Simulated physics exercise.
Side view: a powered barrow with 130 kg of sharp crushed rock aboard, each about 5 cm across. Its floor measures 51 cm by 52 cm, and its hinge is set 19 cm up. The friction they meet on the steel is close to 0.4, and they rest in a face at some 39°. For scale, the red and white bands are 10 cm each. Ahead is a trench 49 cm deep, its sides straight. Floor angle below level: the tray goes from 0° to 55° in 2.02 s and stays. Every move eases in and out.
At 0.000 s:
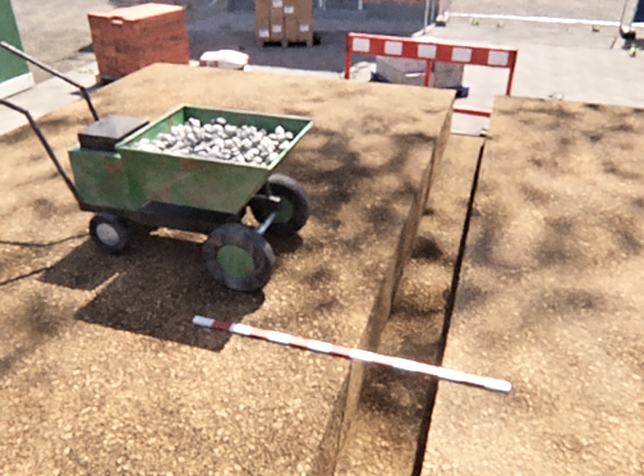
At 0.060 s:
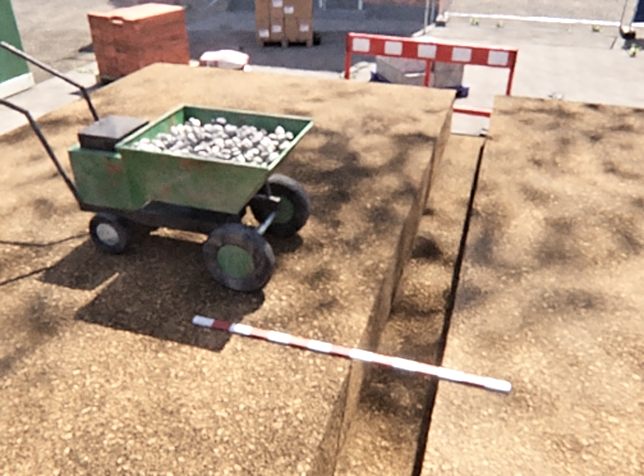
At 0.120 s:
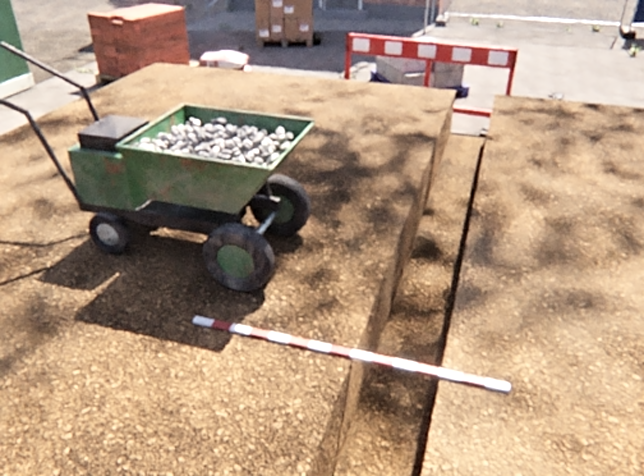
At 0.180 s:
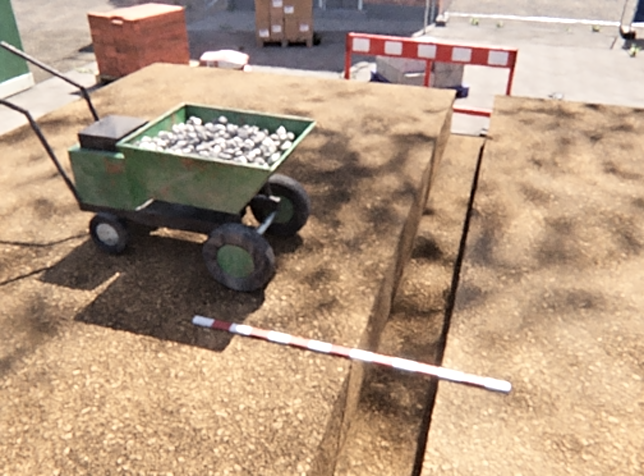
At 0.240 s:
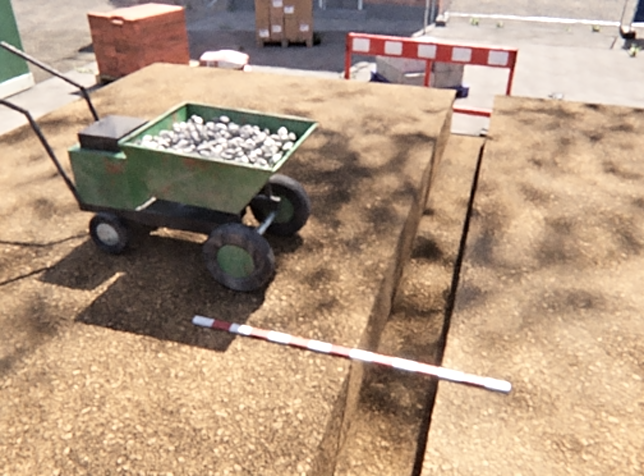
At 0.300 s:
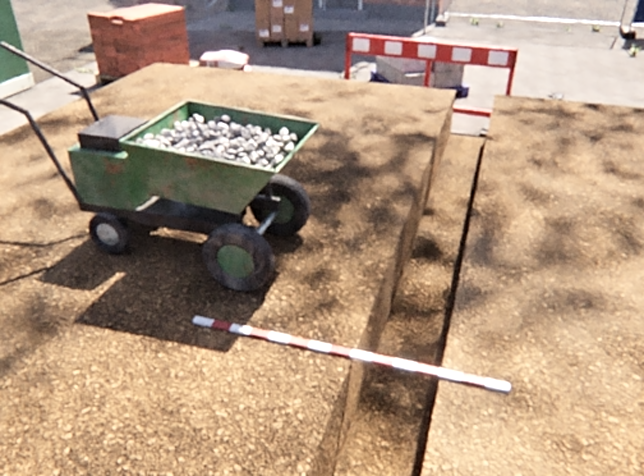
On a sunlit work site with brown, gritty ground, the view looks down at an angle across a narrow, straight-sided trench. A green powered barrow loaded with grey stones stands at left, a red-and-white banded pole lies across the trench in front, and a red-and-white barrier, reddish stacks and boxes sit behind. The barrow's tray tilts very slightly and its stones shift faintly, while everything else and the camera stay still.
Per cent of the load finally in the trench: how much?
Approx. 4 %.
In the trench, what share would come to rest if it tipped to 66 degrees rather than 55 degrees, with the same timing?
Then close to 45 per cent.
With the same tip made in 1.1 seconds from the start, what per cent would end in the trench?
That works out at about 10 in a hundred.
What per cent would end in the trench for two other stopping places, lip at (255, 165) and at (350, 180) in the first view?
The first gives about 5 percent and the second about 5 percent.
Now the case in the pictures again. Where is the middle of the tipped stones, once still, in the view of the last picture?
About (402, 357).
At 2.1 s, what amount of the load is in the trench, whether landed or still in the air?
Some 0 per cent of the load by that point.
After 1.5 s the floor is at 47°; 100 % in the tray; the foremost stones are at (333, 210).
After 2.1 s the floor is at 55°; 99 % in the tray, 1 % short of the trench; the foremost stones are at (376, 269).
After 2.5 s the floor is at 55°; 96 % in the tray, 2 % short of the trench, 1 % in the trench; the foremost stones are at (410, 351).
After 4.4 s the floor is at 55°; 93 % in the tray, 3 % short of the trench, 4 % in the trench; the foremost stones are at (440, 363).
